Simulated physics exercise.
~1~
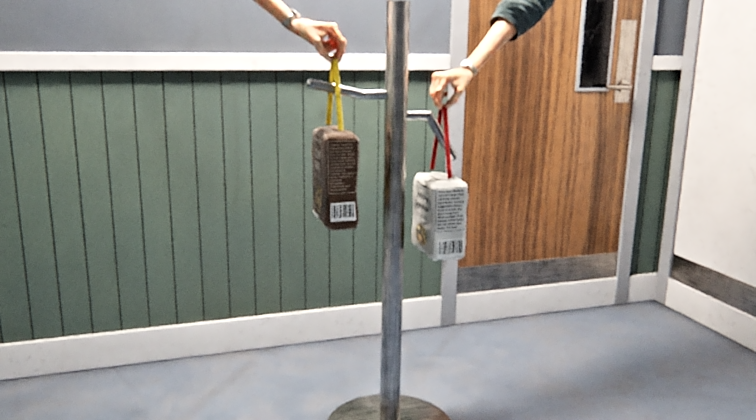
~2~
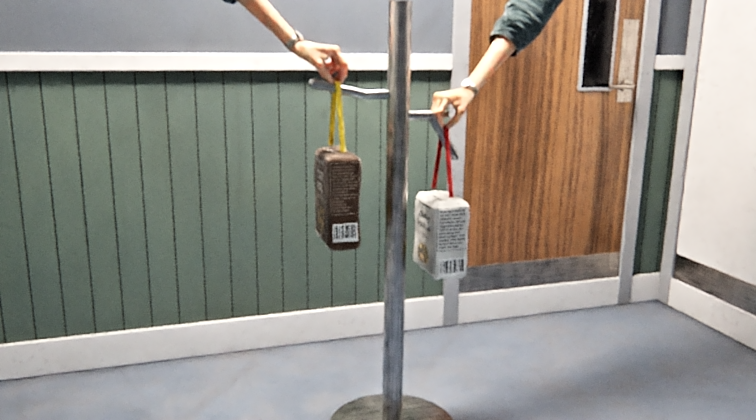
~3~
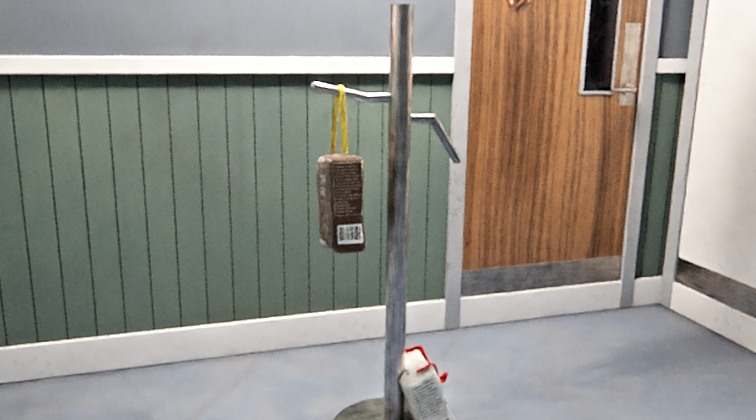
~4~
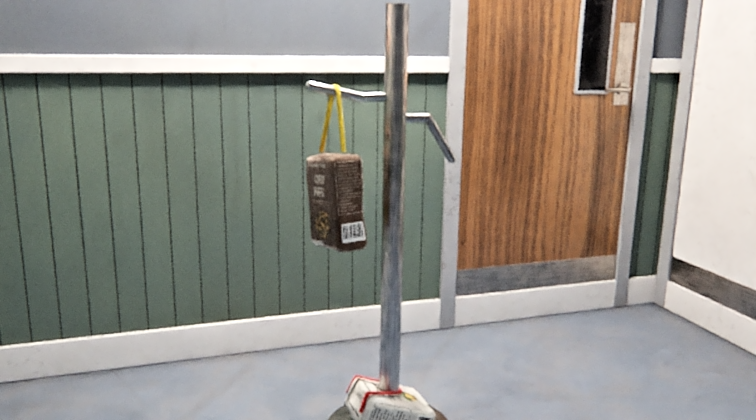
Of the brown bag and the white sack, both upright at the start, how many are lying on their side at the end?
One of them is, the white sack, which lies on its side at the foot of the stand.
